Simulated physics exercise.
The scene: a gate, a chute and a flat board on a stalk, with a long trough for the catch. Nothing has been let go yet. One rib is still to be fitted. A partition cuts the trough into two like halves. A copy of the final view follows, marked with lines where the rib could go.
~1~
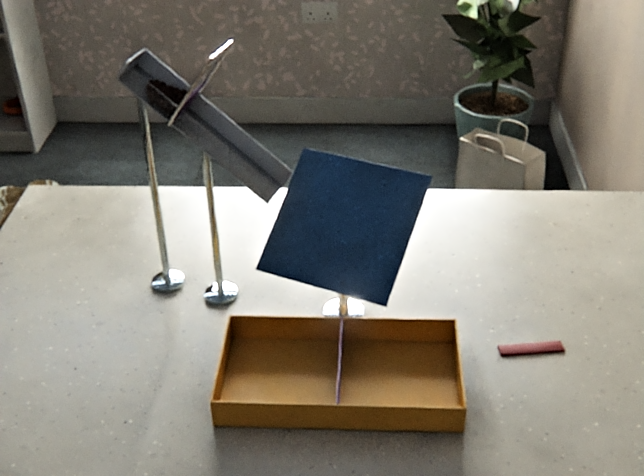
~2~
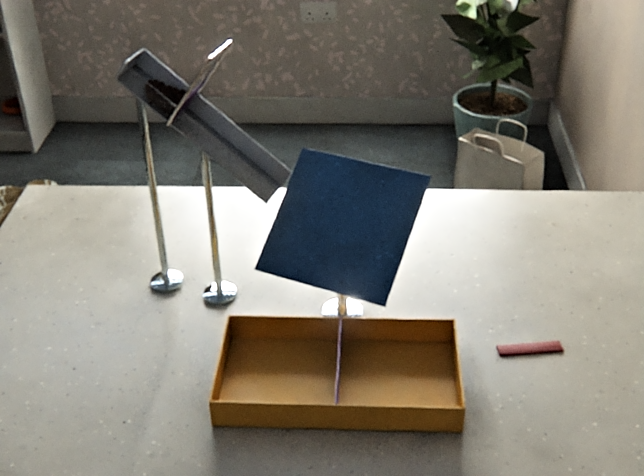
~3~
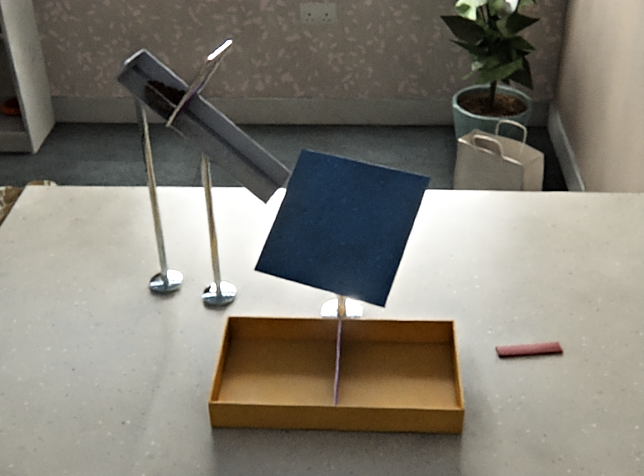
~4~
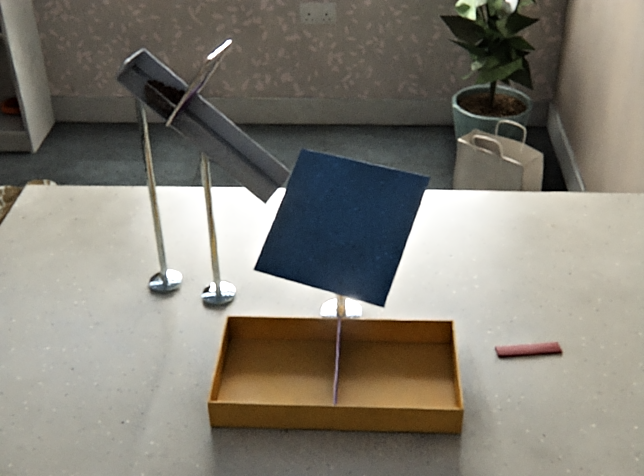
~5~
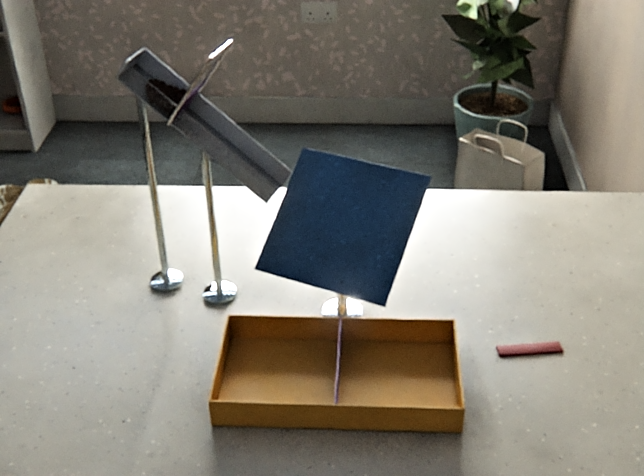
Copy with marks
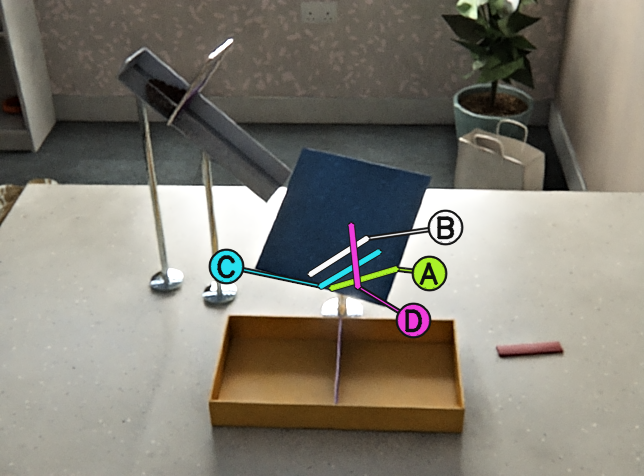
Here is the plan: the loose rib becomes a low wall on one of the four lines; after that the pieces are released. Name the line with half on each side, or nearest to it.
Line D.
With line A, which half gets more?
The left half.
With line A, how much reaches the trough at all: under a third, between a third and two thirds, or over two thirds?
Over two thirds.
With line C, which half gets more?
More lands on the left.
On the marked copy, line A from (396, 269) to (331, 288); line B from (366, 238) to (310, 274); line C from (378, 252) to (321, 286); line D from (351, 225) to (357, 286).
If A is chosen, of what is caught, almost all in the left half, just a few in the right.
If B is chosen, of what is caught, almost all in the left half, about a tenth in the right.
If C is chosen, of what is caught, almost all in the left half, just a few in the right.
If D is chosen, of what is caught, roughly a third in the left half, roughly two thirds in the right.
